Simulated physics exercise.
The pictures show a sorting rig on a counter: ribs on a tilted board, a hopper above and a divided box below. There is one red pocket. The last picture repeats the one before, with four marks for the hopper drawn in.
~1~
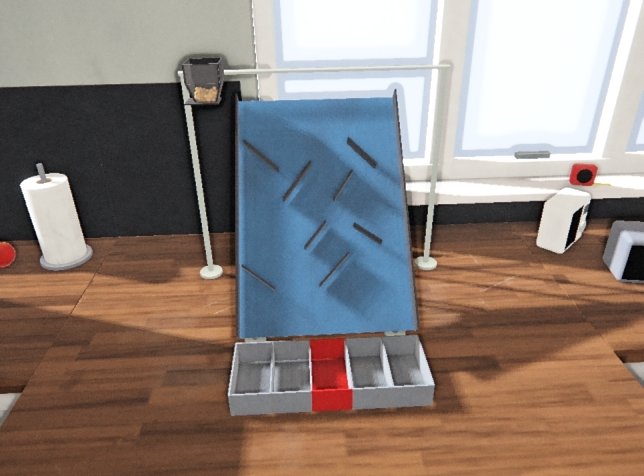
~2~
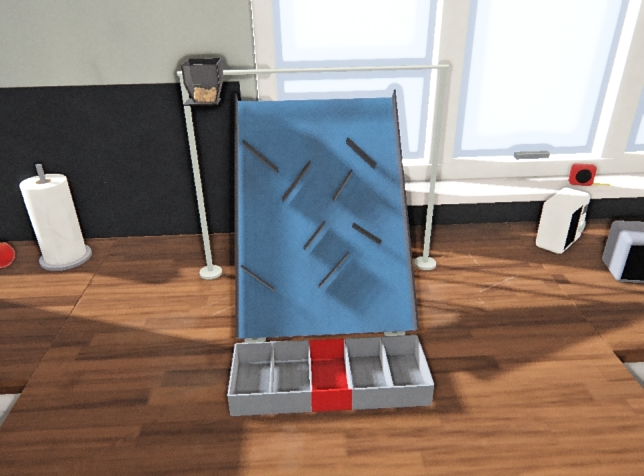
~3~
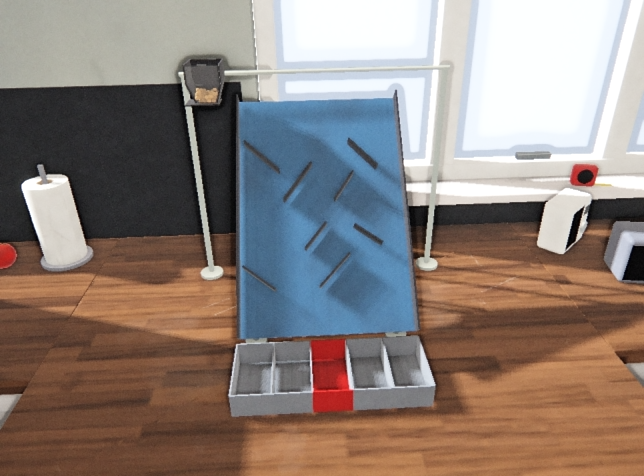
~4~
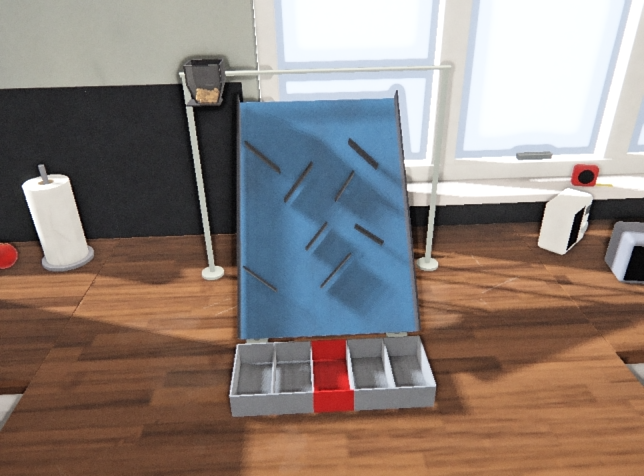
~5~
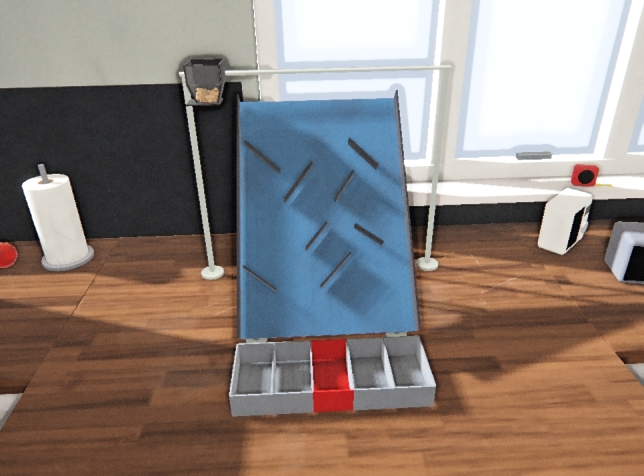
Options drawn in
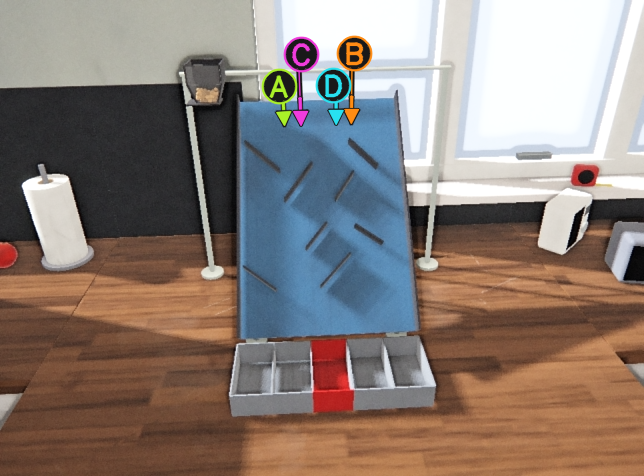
On a wooden counter, a blue ribbed board stands above a divided box, nothing moving.
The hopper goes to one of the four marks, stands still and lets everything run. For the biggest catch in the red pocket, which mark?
Use mark A.
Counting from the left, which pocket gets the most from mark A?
It is the third one.
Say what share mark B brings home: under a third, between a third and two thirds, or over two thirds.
Mark B gives under a third.
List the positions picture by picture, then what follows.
Hopper (207, 92), round wooden beads, door shut, in the first frame.
Ribs (243, 140) to (277, 168), (347, 137) to (376, 164), (283, 198) to (310, 161), in the second frame.
Ribs (335, 197) to (353, 170), (306, 247) to (326, 221), (355, 224) to (383, 242), in the third frame.
Ribs (243, 266) to (276, 290), (321, 286) to (351, 253), in the fourth frame.
Red pocket (333, 399), number 3 of 5 from the left, in the fifth frame.
On the marked copy, mark A meets the board at (284, 120); mark B meets the board at (351, 118); mark C meets the board at (300, 120); mark D meets the board at (336, 119).
With A, roughly half in the red pocket, roughly a quarter in other pockets, roughly a quarter outside the box.
With B, about a tenth in the red pocket, roughly half in other pockets, roughly a third outside the box.
With C, roughly a quarter in the red pocket, roughly a third in other pockets, roughly a third outside the box.
With D, about a tenth in the red pocket, roughly a third in other pockets, roughly half outside the box.
